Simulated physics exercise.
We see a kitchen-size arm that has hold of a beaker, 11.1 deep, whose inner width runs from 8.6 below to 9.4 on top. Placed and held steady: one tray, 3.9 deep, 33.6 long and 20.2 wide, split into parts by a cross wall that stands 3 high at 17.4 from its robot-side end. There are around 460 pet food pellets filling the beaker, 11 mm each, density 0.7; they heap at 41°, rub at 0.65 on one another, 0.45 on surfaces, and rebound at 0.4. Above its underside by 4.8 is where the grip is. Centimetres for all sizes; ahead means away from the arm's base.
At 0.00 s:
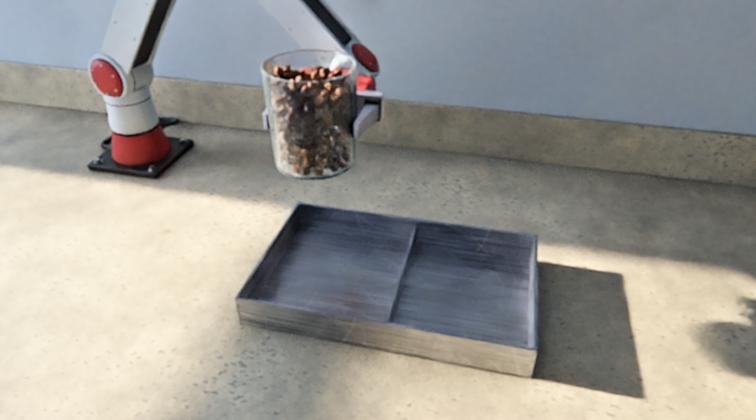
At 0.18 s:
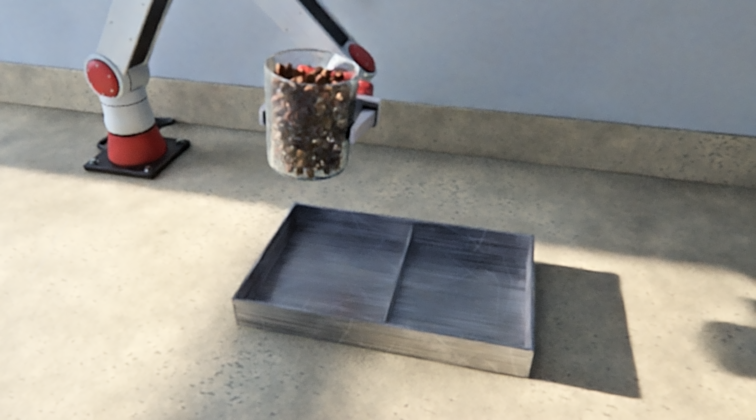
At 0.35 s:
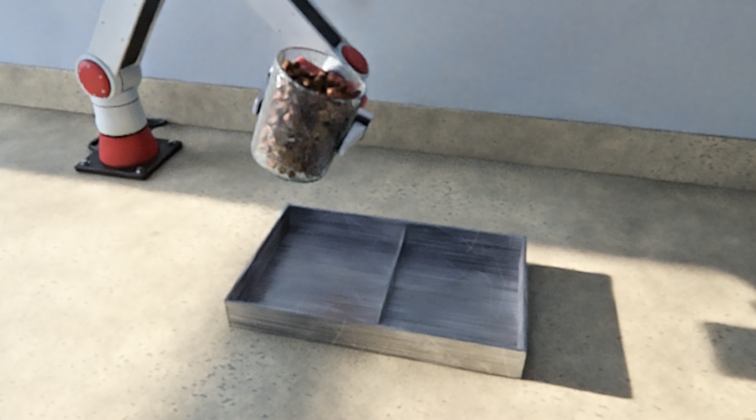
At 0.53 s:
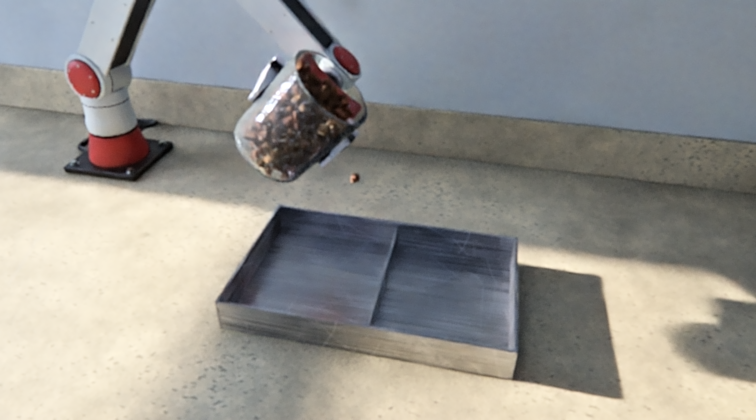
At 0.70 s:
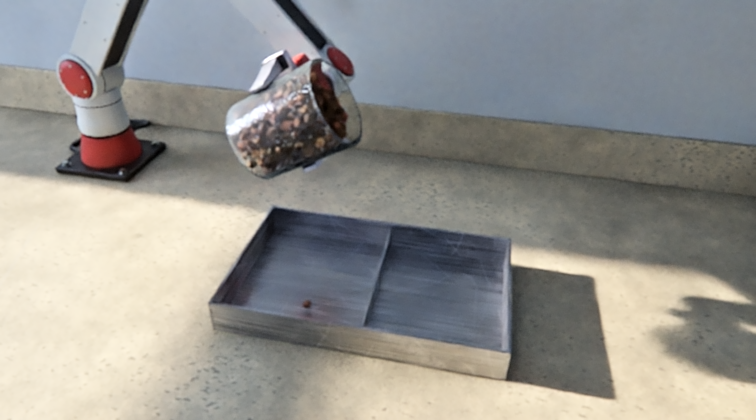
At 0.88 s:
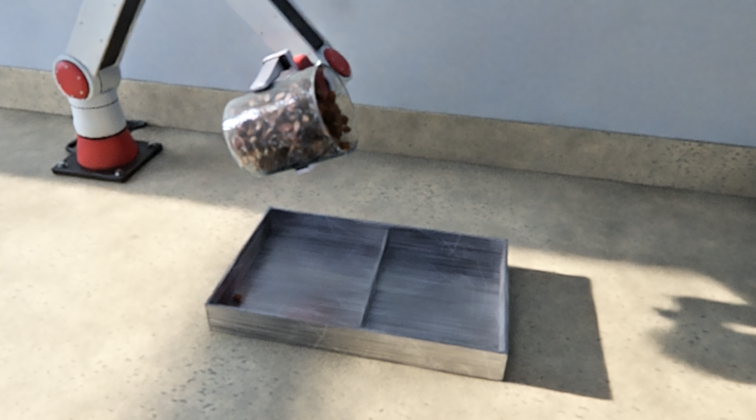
A robot arm tipped a clear beaker full of brown and reddish pellets over to the right above a divided gray tray, and a single pellet dropped into the tray's left part and rolled leftward.
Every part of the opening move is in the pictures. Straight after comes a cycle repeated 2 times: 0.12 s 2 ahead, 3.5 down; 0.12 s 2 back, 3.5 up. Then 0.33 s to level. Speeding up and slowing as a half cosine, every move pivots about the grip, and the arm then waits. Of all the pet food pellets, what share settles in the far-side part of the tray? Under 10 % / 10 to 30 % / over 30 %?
Under 10 %.
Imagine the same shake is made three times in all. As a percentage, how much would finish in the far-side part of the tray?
Probably about 5 in a hundred.
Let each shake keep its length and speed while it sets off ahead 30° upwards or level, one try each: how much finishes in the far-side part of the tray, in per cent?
Near 35 and 20 percent respectively.
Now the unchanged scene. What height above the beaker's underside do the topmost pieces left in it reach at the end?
I'd put it at close to 11.5 centimetres.
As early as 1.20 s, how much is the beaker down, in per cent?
Roughly 0 percent is out.
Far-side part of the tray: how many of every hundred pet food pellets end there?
0 per cent or thereabouts.
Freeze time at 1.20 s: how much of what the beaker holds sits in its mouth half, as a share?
My estimate is near 45 per cent.
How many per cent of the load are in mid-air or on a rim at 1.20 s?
I'd put it near 1 per cent.
After 1.20 s, tilted 65° forward, highest piece 24 above the table; 451 in the beaker, 1 in the robot-side part, 1 in the far-side part, 5 in flight or on a rim.
After 1.53 s, tilted 32° forward, highest piece 27 above the table; 447 in the beaker, 7 in the far-side part, 2 in the robot-side part, 2 in flight or on a rim.
After 1.89 s, level, highest piece 29 above the table; 447 in the beaker, 9 in the far-side part, 2 in the robot-side part.
After 2.94 s, level, highest piece 29 above the table; 447 in the beaker, 9 in the far-side part, 2 in the robot-side part.
In the end, 447 in the beaker, 9 in the far-side part, 2 in the robot-side part. That is 2 % in the far-side part of the tray.
